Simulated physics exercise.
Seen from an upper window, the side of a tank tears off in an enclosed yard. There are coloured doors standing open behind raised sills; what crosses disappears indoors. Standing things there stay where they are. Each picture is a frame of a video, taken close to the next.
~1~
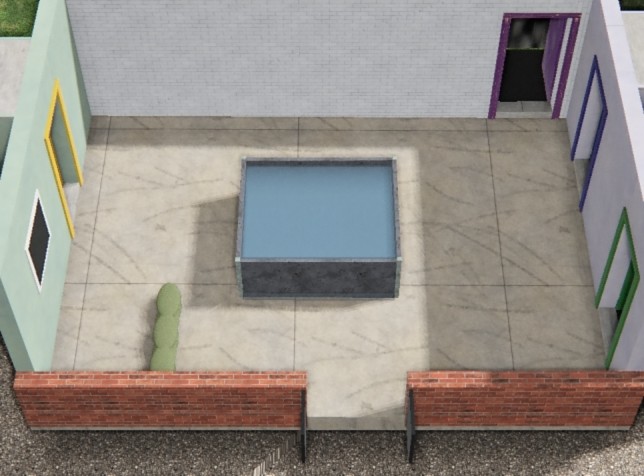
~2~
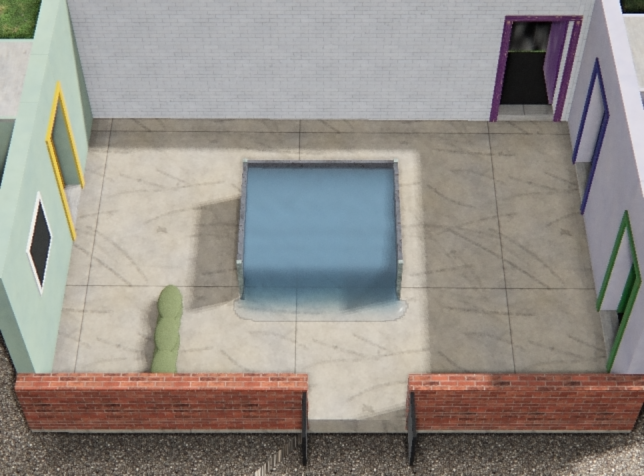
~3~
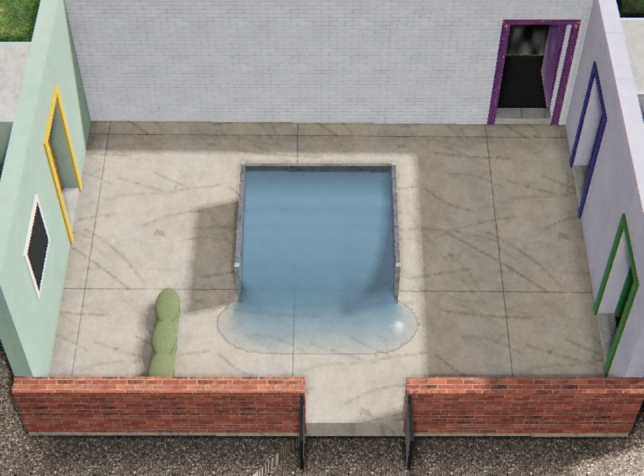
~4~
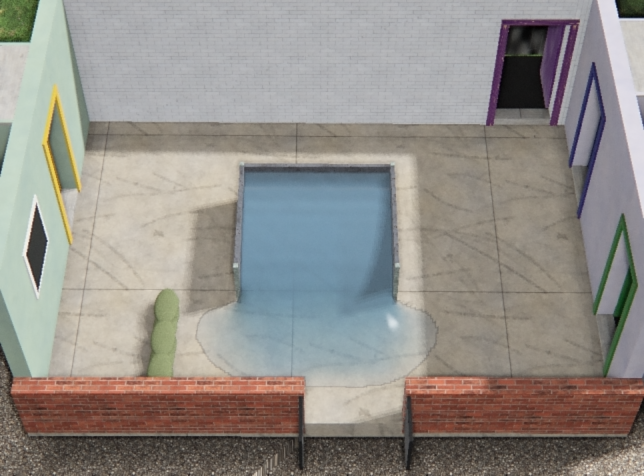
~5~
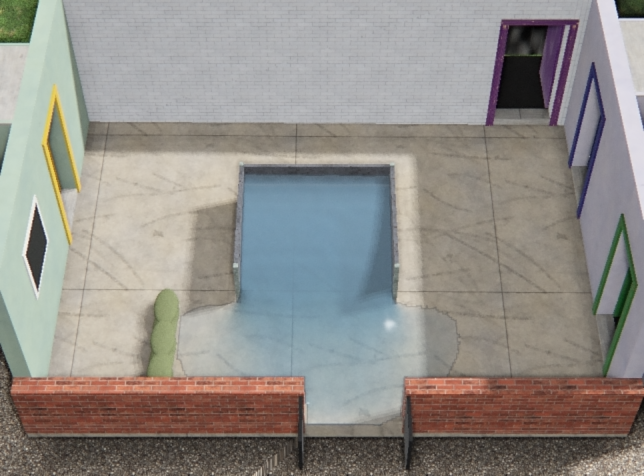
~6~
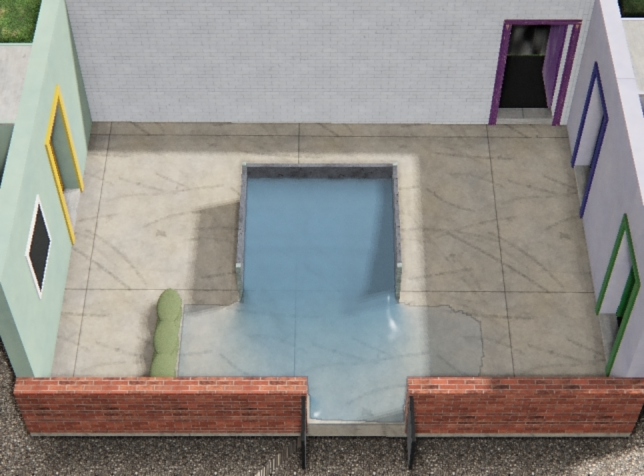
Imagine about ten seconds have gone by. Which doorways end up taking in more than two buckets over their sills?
The yellow door takes in two or fewer, the purple door takes in two or fewer, the blue door takes in two or fewer, the green door takes in more than two.
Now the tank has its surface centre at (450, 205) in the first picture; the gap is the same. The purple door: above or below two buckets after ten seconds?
Purple: Overshoots.
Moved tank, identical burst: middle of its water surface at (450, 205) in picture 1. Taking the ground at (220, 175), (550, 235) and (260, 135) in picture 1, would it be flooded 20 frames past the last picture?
Log: No flood; flood; no flood.
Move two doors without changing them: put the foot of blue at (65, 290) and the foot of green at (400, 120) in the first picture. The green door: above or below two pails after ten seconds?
Answer: Green door stays below the line.
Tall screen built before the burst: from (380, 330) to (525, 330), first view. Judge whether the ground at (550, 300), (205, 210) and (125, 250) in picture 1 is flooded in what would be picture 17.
Point by point: First submerged, second not reached, third not reached.
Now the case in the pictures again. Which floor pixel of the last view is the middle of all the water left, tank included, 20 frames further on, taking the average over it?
Centre of mass: Roughly (315, 320).
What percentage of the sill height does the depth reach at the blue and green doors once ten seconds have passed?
Near 90 per cent and 150 per cent, respectively.
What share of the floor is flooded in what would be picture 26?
That works out to some 55 in a hundred.
A moment on, water covers 25 % of the floor; the yellow door not reached, the purple door not reached, the blue door not reached, the green door not reached.
Next, water covers 30 % of the floor; the yellow door not reached, the purple door not reached, the blue door not reached, the green door wet at the sill, nothing in.
Then, water covers 55 % of the floor; the yellow door wet at the sill, nothing in, the purple door not reached, the blue door not reached, the green door over two buckets in.
Later, water covers 80 % of the floor; the yellow door wet at the sill, nothing in, the purple door wet at the sill, nothing in, the blue door wet at the sill, nothing in, the green door far over two buckets in.
In the end, water covers 95 % of the floor; the yellow door wet at the sill, nothing in, the purple door wet at the sill, nothing in, the blue door wet at the sill, nothing in, the green door far over two buckets in.
